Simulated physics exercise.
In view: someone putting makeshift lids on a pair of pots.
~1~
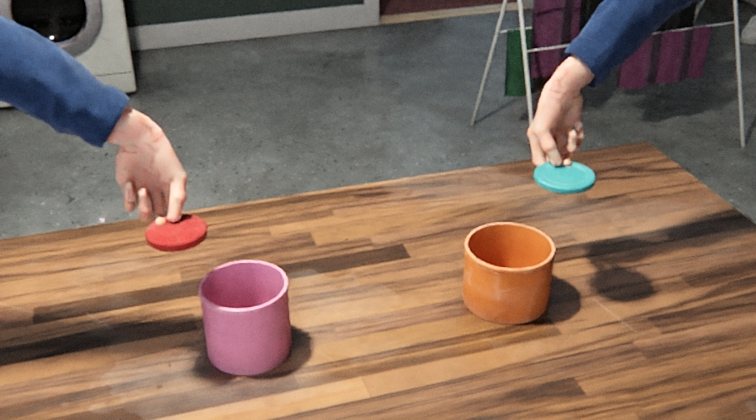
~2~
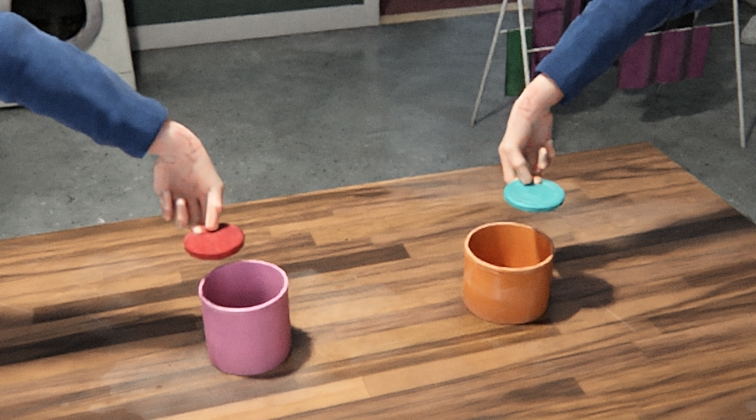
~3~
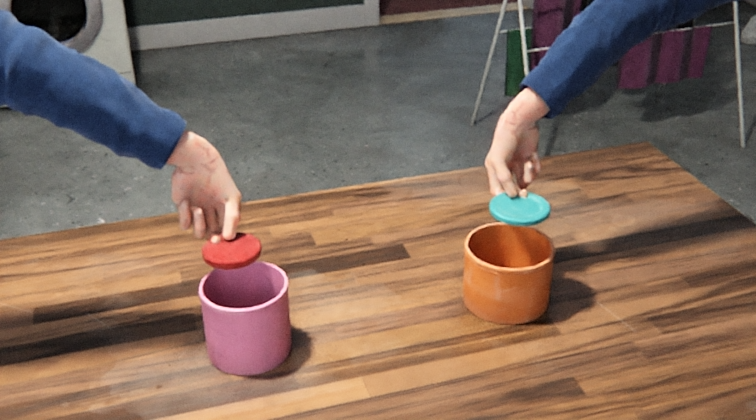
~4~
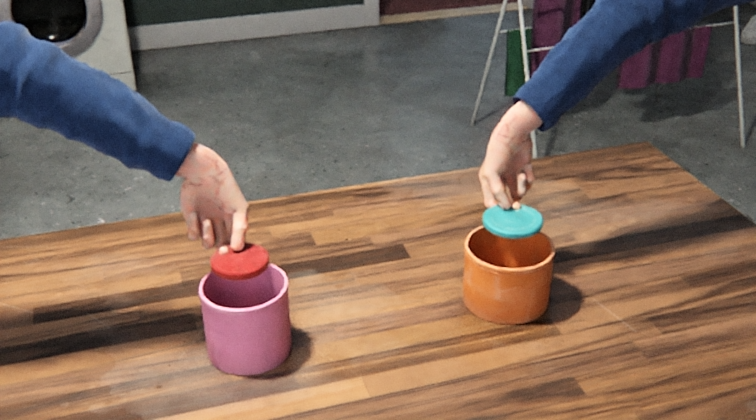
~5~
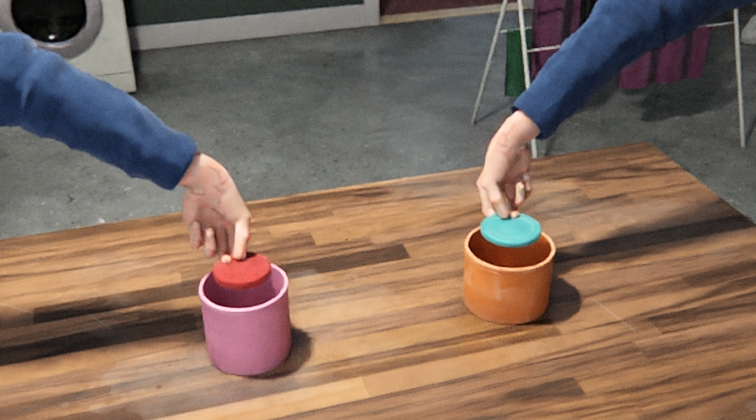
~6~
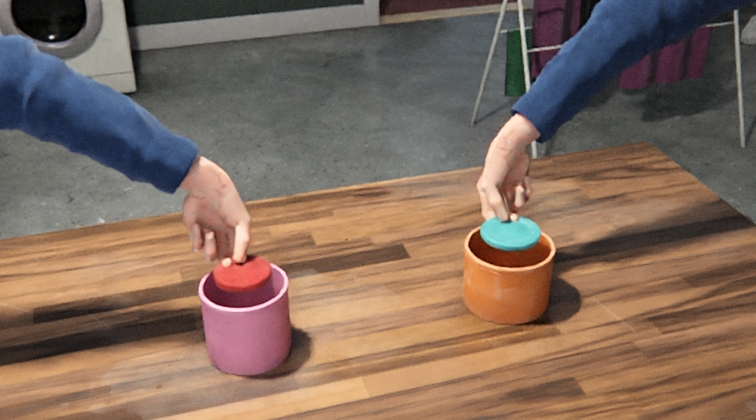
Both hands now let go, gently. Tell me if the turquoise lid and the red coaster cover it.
The turquoise lid slips past the rim, the red coaster slips past the rim.
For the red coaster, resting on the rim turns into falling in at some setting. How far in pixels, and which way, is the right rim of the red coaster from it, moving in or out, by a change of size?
About 12 pixels right.
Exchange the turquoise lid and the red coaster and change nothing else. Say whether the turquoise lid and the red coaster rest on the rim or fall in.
The turquoise lid falls in; the red coaster sinks inside.
Then, 0.14 s on from there, turquoise lid displaced a little near (509, 261); red coaster displaced about its own width near (246, 303).
In the end, the turquoise lid falls in, near (506, 293); the red coaster falls in, near (249, 342).
